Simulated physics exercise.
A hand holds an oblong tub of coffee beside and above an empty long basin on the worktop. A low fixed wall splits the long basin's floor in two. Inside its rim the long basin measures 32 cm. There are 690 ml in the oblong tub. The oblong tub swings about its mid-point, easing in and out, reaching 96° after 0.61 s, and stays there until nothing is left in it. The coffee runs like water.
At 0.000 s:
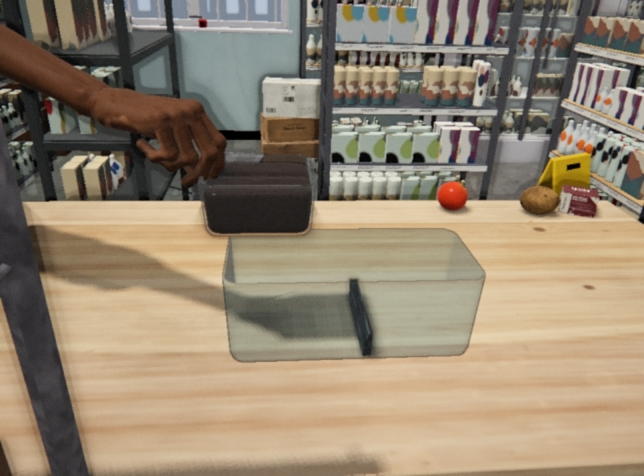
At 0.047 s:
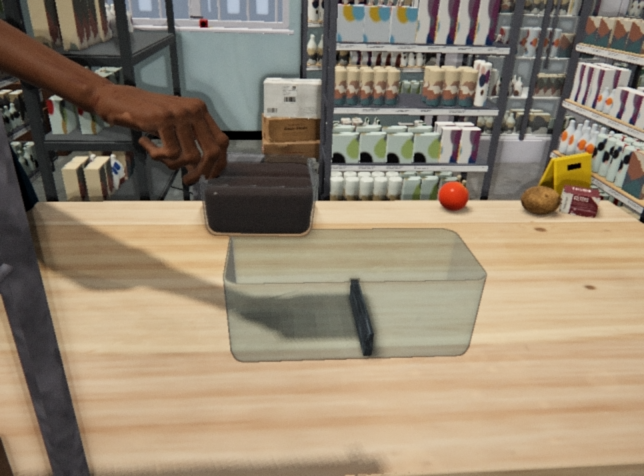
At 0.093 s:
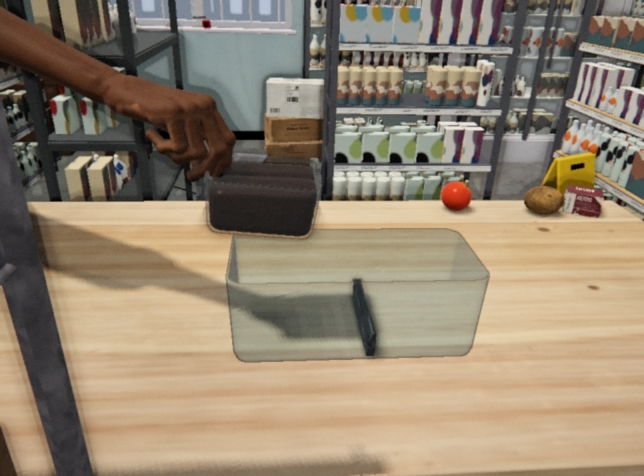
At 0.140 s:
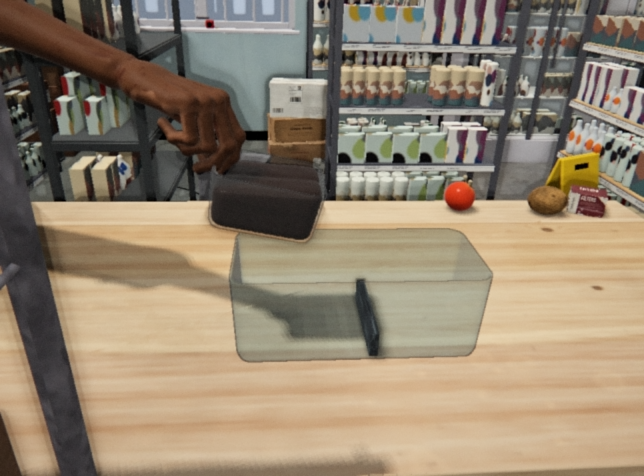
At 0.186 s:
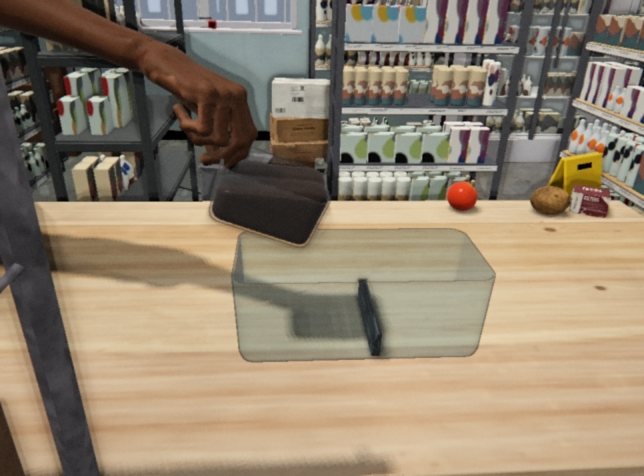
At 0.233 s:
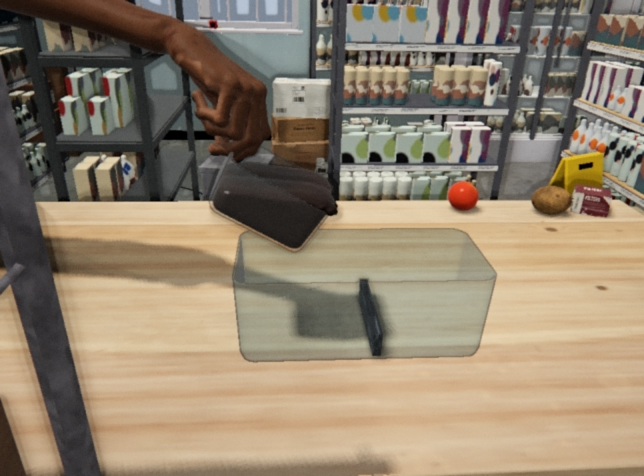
Shop counter with stocked shelves behind, a hand tilting a dark oblong tub rightward beside and above a clear long basin.
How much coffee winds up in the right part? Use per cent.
About 27 per cent.
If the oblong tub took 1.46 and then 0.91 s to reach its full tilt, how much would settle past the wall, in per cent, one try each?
In turn about 45 and 40 per cent.
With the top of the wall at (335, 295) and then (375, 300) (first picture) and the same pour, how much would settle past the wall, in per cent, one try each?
In turn about 65 and 5 per cent.
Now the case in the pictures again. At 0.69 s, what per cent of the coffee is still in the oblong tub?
Near 6 in a hundred.
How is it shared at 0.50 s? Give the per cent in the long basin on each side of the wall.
Left about 38, right about 14.
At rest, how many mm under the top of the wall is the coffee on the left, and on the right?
Some 14 mm on the left and 26 mm on the right.
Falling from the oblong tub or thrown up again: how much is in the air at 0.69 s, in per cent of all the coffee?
About 2 per cent.
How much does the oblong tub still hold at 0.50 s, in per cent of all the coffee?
About 22 per cent.
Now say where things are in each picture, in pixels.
It leans 0°; its right rim is at (313, 171); the coffee meets the walls at (207, 176) and (310, 176); the long basin's rim runs from (227, 256) to (469, 253); the wall's top is at (360, 305), in the first picture.
It leans 1°; its right rim is at (314, 172); the coffee meets the walls at (208, 175) and (312, 176), in the second picture.
It leans 5°; its right rim is at (318, 176); the coffee meets the walls at (212, 175) and (316, 178), in the third picture.
It leans 12°; its right rim is at (323, 182); the coffee meets the walls at (217, 174) and (320, 179), in the fourth picture.
It leans 20°; its right rim is at (326, 190); the coffee meets the walls at (221, 174) and (326, 184); 2 per cent is over the edge, in the fifth picture.
It leans 31°; its right rim is at (326, 199); the coffee meets the walls at (220, 176) and (320, 189); 7 per cent is over the edge, in the sixth picture.
Then, 0.50 s in, the tilt is 88° and 22 per cent is still to pour, 39 is left of the wall and 15 right of it.
Then, 0.69 s in, the tilt is 96° and 6 per cent is still to pour, 67 is left of the wall and 24 right of it.
Then, 0.89 s in, the tilt is 96° and 1 per cent is still to pour, 68 is left of the wall and 26 right of it.
Then, 1.11 s in, the tilt is 96° and 0 per cent is still to pour, 70 is left of the wall and 26 right of it.
Finally, 70 per cent lies left of the wall, 27 right of it and 3 outside.
